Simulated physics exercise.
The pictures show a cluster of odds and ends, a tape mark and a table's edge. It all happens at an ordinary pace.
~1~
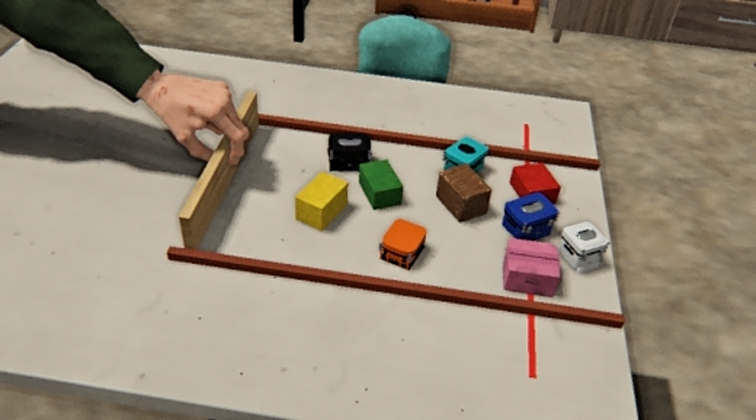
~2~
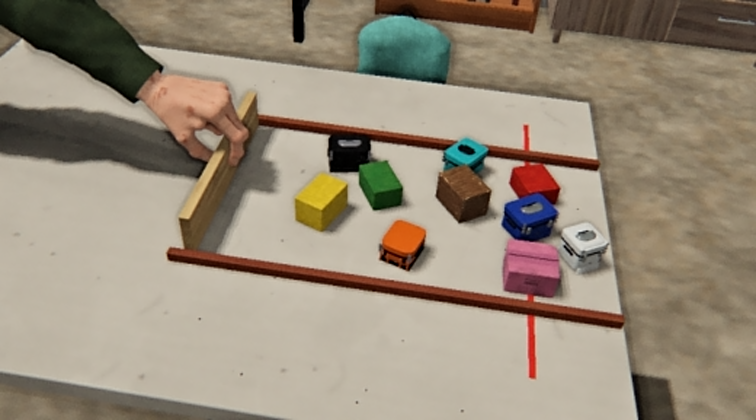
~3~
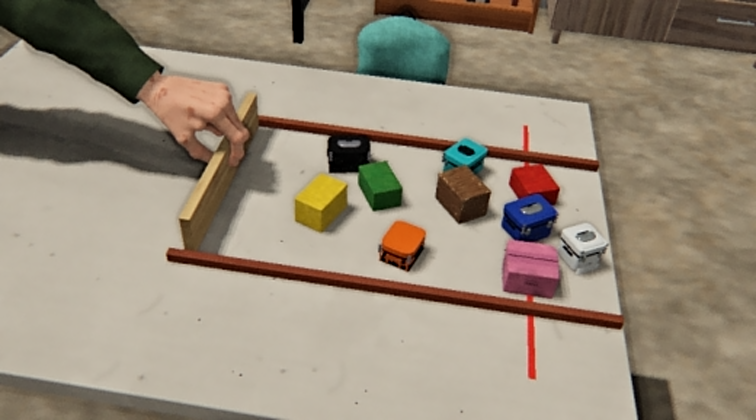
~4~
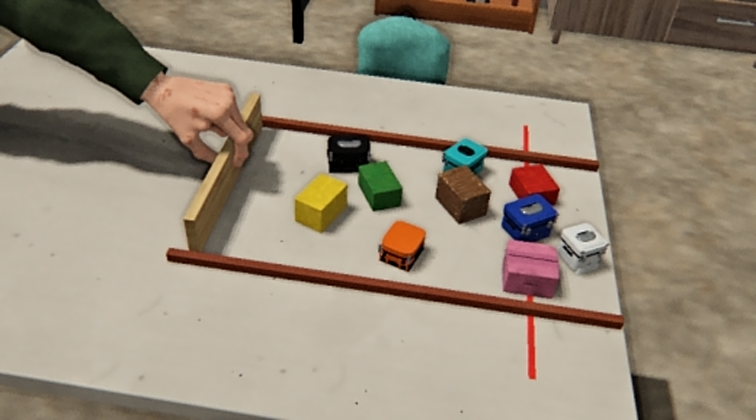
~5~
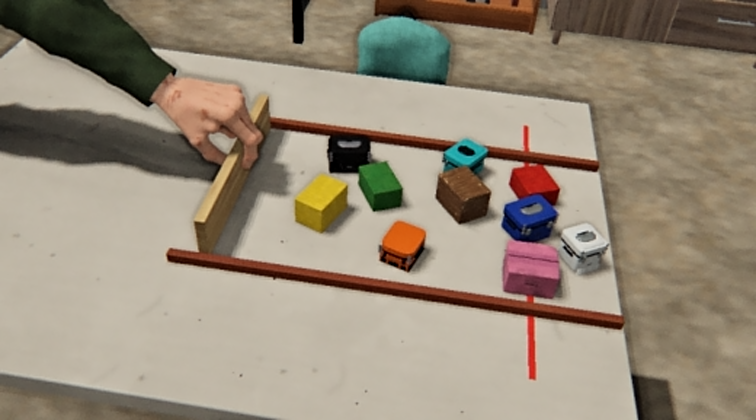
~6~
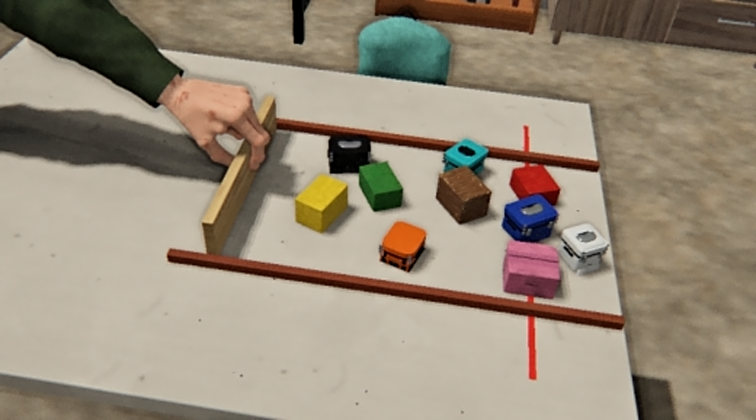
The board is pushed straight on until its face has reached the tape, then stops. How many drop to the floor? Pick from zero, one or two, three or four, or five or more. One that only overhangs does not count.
Outcome: The number that fall off is one or two.
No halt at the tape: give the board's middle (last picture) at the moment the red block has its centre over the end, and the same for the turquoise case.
For the red block at (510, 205), for the turquoise case at (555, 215).
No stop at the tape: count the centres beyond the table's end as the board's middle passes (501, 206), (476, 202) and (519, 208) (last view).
The counts: 0, 0 and 1.
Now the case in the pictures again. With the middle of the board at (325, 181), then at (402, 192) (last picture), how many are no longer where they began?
At the one place 2, at the other 6.
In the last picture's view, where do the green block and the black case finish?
About (558, 208), and the other about (552, 180).
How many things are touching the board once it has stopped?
The number is 4.
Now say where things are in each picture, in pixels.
In the first frame, white case (582, 247); red block (535, 185); pink box (531, 268); board (224, 165); tape (529, 226).
In the second frame, red block (534, 186); green block (380, 185).
In the third frame, pink box (530, 269); orange case (403, 246).
In the fourth frame, white case (581, 248); board (229, 167).
In the fifth frame, red block (534, 187); turquoise case (465, 162).
In the sixth frame, white case (582, 248); red block (534, 187); pink box (531, 269); board (244, 170); tape (529, 227).
Soon after, none off yet; white case at rest near (582, 248); red block at rest near (534, 187); pink box at rest near (531, 269).
Then, none off yet; white case at rest near (583, 249); red block moved about its own width near (586, 190); pink box moved a little near (553, 277).
At rest, the number that fall off is one or two; fallen, red block and white case.
